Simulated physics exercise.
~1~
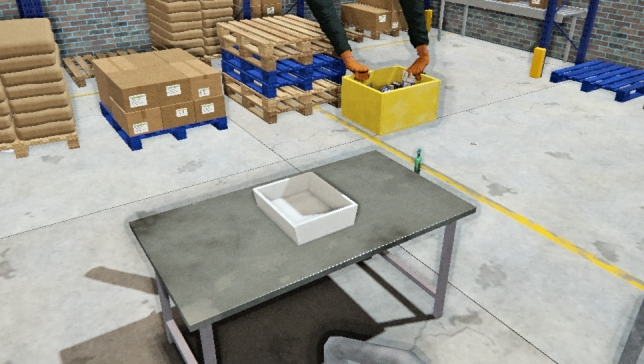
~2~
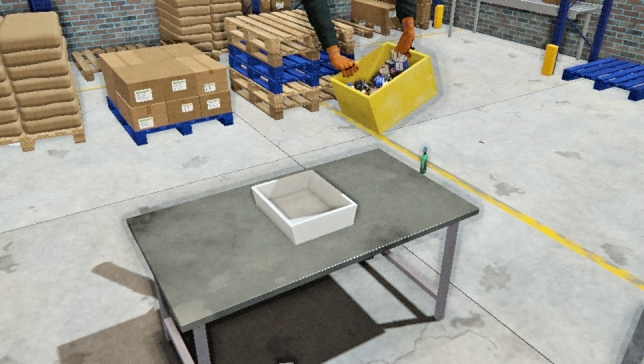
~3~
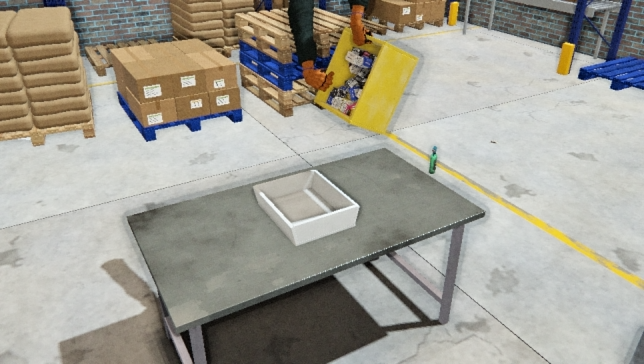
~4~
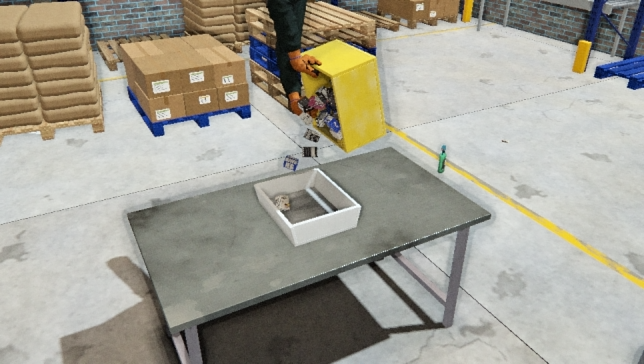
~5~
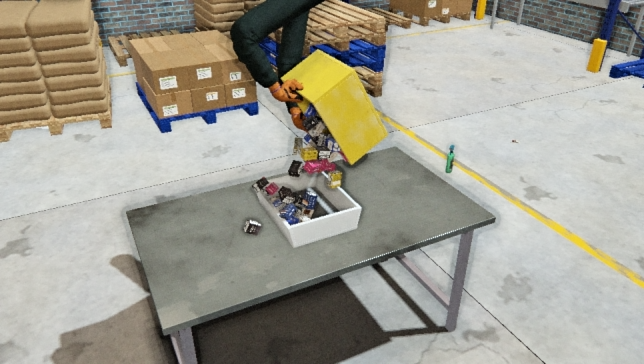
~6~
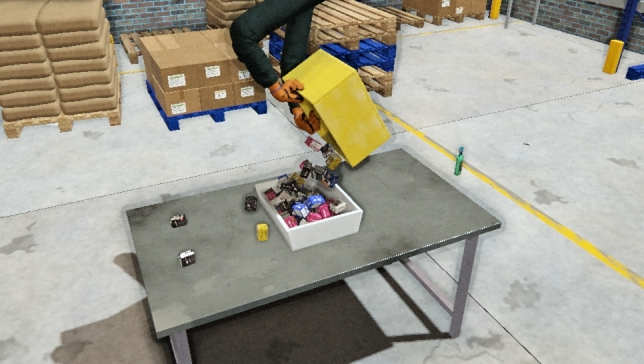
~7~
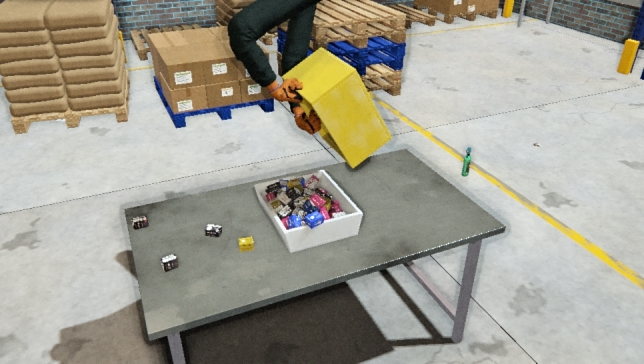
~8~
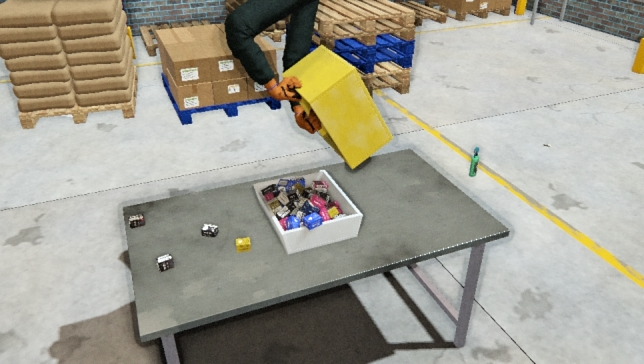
In a warehouse, gloved hands tip small cartons into a white carton, but four land outside.
